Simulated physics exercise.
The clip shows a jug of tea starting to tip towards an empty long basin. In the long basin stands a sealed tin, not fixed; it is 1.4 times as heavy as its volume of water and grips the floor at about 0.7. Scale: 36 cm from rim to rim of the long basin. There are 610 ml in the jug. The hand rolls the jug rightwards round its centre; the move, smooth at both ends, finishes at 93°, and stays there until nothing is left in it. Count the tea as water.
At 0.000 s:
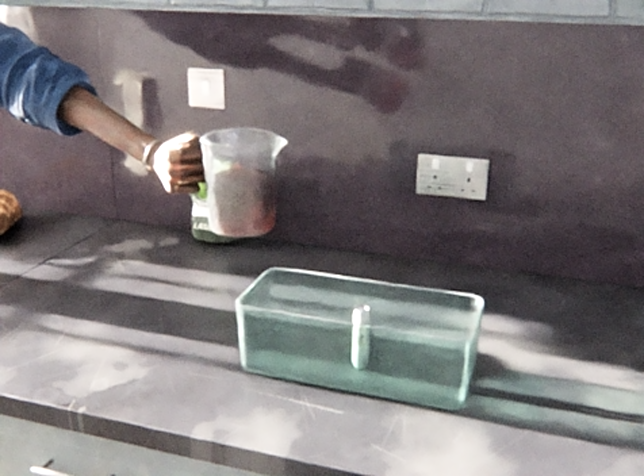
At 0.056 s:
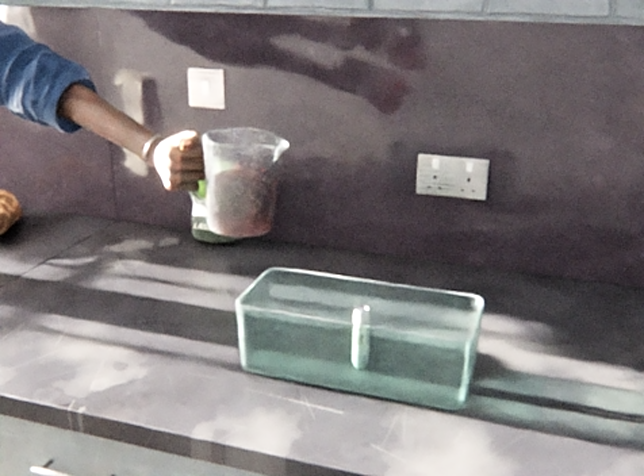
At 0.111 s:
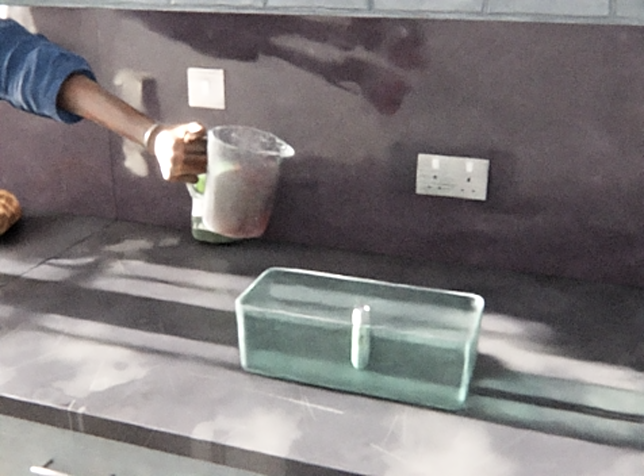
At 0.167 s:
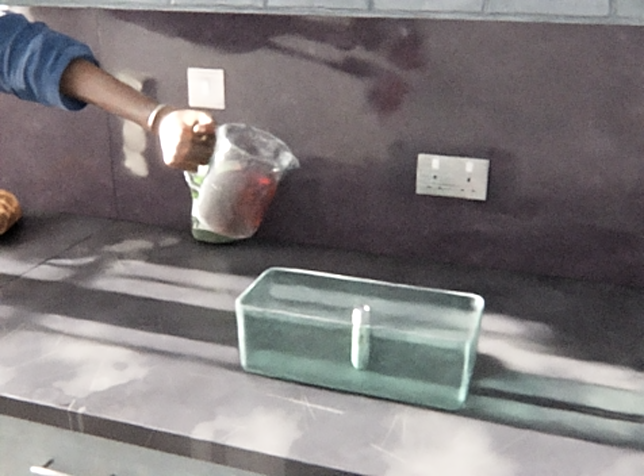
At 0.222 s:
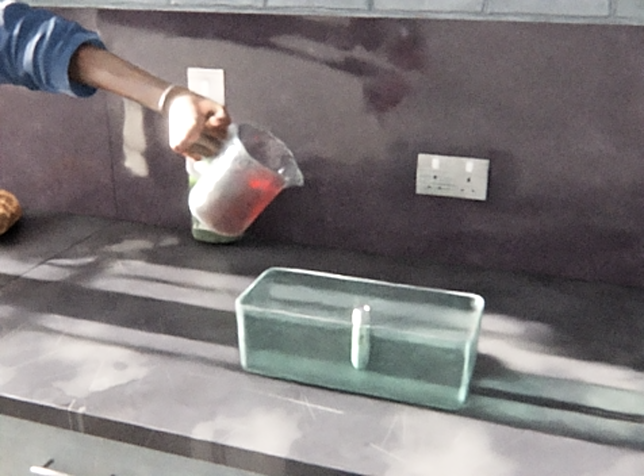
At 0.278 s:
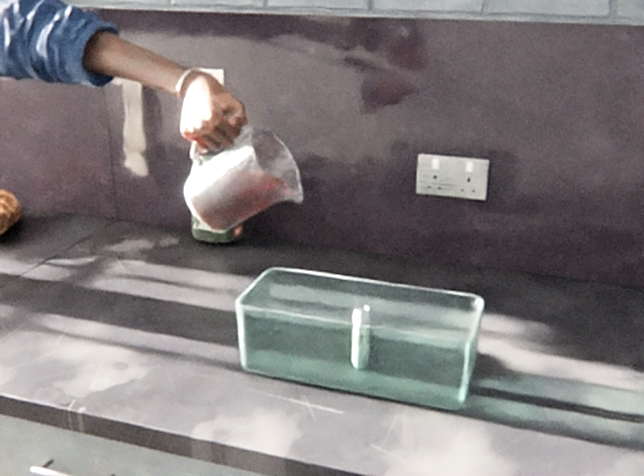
A hand tilting a clear jug of reddish liquid steadily rightwards above a dark counter, with a long glass basin standing below.
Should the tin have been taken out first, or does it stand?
It topples.
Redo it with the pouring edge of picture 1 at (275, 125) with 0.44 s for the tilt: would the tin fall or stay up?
Then it falls.
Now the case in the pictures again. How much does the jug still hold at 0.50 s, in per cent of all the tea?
About 72 per cent.
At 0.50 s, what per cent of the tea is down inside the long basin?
Some 4 per cent.
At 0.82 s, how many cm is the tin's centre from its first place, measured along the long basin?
About 4 cm.
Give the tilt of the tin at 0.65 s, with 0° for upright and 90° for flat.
It is at some 0°.
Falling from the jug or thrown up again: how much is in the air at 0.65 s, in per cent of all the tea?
Near 26 in a hundred.
Then, 0.50 s in, the tilt is 93° and 73 per cent is still to pour; the tin stands where it began.
Then, 0.65 s in, the tilt is 93° and 36 per cent is still to pour; the tin stands where it began.
Then, 0.82 s in, the tilt is 93° and 18 per cent is still to pour; the tin leans 16°.
Then, 1.00 s in, the tilt is 93° and 9 per cent is still to pour; the tin lies on its side.
Finally, the tin lies on its side.
